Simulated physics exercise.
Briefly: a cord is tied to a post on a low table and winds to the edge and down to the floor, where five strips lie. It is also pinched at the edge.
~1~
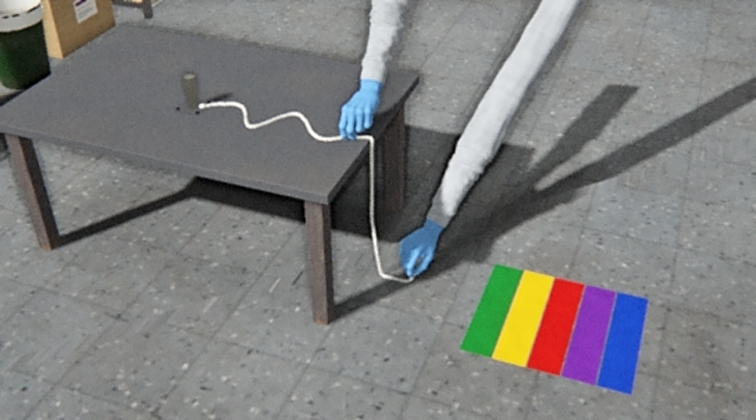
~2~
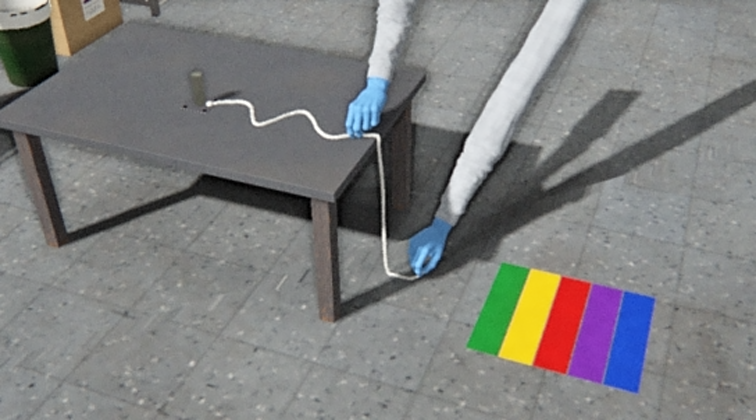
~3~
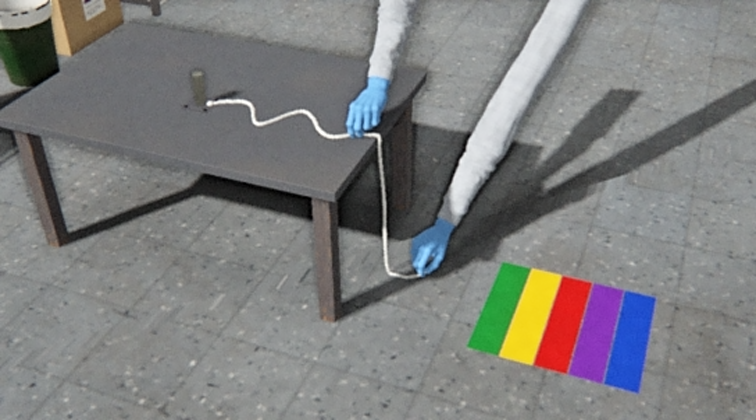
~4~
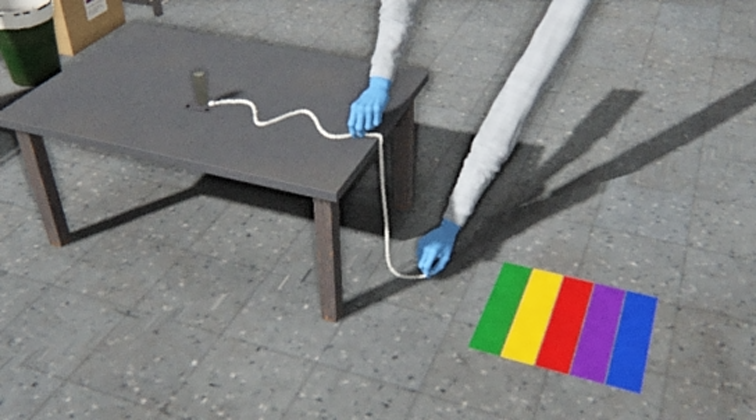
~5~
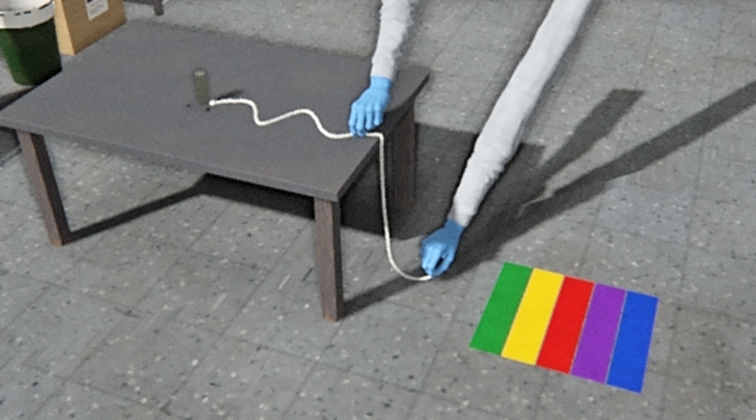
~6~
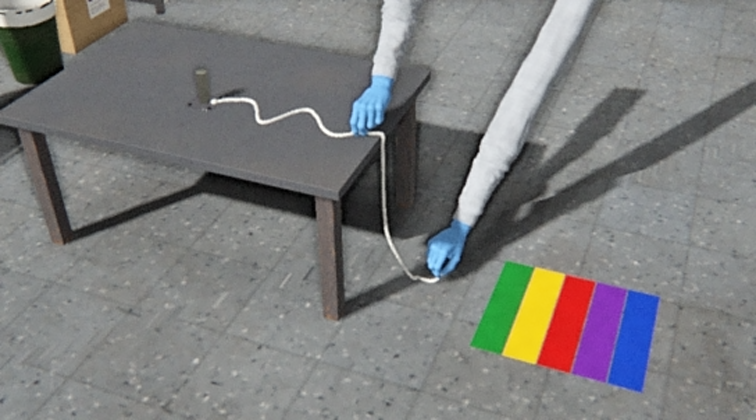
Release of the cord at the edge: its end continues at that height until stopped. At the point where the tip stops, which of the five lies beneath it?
The purple strip lies beneath it.
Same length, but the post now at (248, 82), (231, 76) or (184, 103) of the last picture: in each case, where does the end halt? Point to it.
Try by try: (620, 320), (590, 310) and (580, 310).
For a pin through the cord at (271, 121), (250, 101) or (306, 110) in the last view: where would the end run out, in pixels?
For the three tries you'd see (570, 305), (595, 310) and (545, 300).
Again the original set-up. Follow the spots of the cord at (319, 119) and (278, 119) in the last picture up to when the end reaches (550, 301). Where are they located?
The two spots land somewhere near (360, 130) and (308, 120).
Soon after, end near (551, 301); over yellow.
Then, end near (584, 310); over red.
At full stretch, end near (604, 315); over purple. The end stops over the purple strip.
